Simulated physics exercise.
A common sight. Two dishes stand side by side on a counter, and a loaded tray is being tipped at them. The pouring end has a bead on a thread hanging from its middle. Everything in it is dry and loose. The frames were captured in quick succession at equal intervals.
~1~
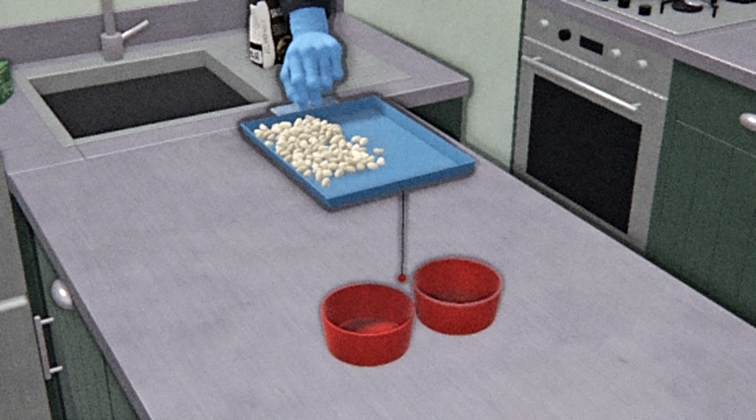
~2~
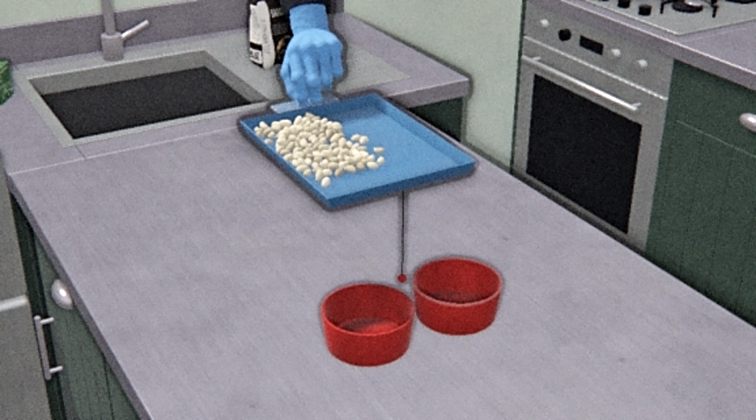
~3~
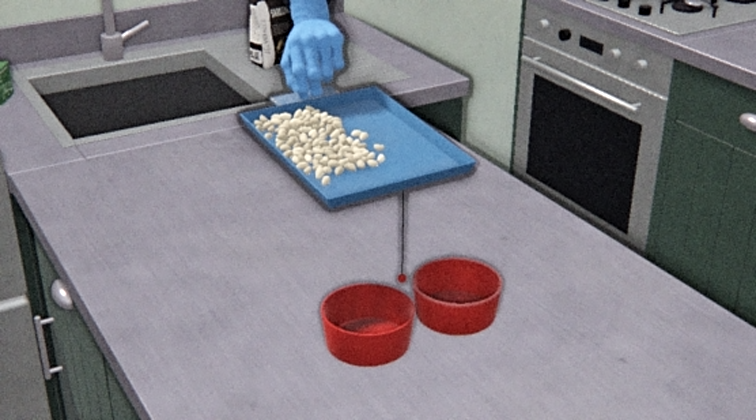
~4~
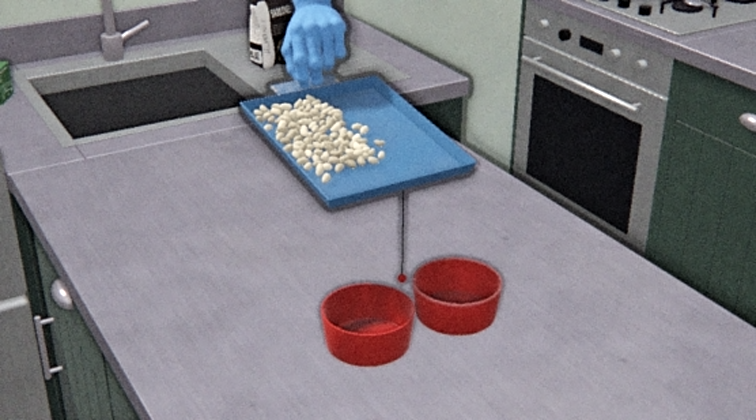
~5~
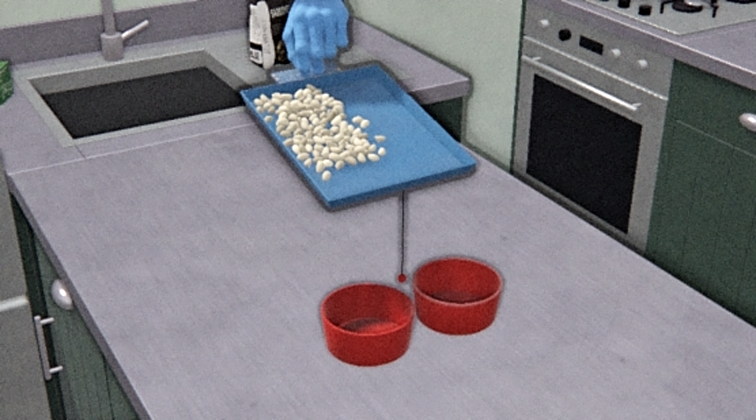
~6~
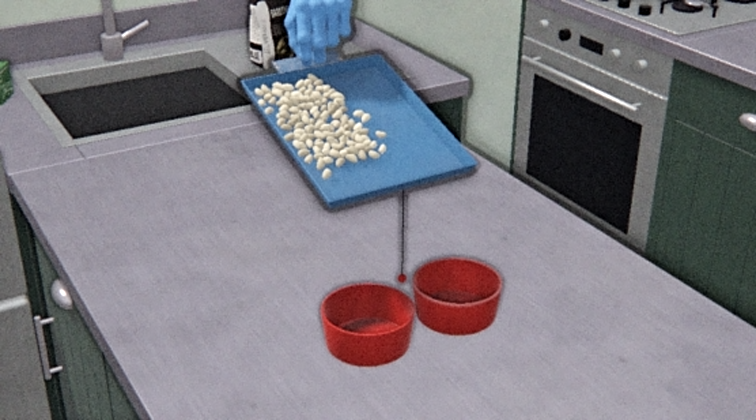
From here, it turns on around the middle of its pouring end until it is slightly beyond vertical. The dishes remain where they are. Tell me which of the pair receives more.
The left-hand one receives more.
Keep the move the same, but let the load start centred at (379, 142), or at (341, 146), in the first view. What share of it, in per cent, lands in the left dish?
The first gives 30 %, the second 40 %.
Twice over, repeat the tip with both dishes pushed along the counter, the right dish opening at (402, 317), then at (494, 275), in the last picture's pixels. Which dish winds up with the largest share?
Result for the first try: The dish on the right side; for the second: The dish on the left side.
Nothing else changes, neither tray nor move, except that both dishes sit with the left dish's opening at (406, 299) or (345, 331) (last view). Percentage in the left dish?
Close to 40 in a hundred, then close to 40 in a hundred.
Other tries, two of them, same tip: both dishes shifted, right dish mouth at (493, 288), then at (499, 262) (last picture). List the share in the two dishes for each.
Roughly 80% on the first try and 30% on the second.
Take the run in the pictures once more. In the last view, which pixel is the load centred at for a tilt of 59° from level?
In the last view, the load is centred close to (375, 176).
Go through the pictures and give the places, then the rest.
The first frame shows corners of the pouring end at (330, 195) and (469, 160), level; middle of the load at (321, 148), white beans; left dish at (391, 346); right dish at (482, 315); bead on its thread at (402, 278).
The second frame shows corners of the pouring end at (330, 195) and (469, 160), level; middle of the load at (321, 146).
The third frame shows corners of the pouring end at (330, 196) and (470, 160), tipped barely, level across its low end; middle of the load at (310, 142).
The fourth frame shows corners of the pouring end at (331, 196) and (470, 161), tipped a little, level across its low end; middle of the load at (311, 135).
The fifth frame shows corners of the pouring end at (331, 197) and (471, 161), tipped a little, level across its low end; middle of the load at (311, 128).
The sixth frame shows corners of the pouring end at (332, 197) and (471, 161), tipped clearly, level across its low end; middle of the load at (312, 122); left dish at (391, 346); right dish at (482, 315).
Soon, tray tipped steeply; nearly all on the tray; a stray few in the left dish; a small part in the air.
A while on, tray tipped right over; about a third on the tray; about a quarter in the left dish; a small part in the right dish; about a quarter outside both; a small part in the air.
Towards the end, tray tipped past a quarter turn; about a third in the left dish; about a quarter in the right dish; about half outside both.
Finally, tray tipped past a quarter turn; about a third in the left dish; about a quarter in the right dish; about half outside both.
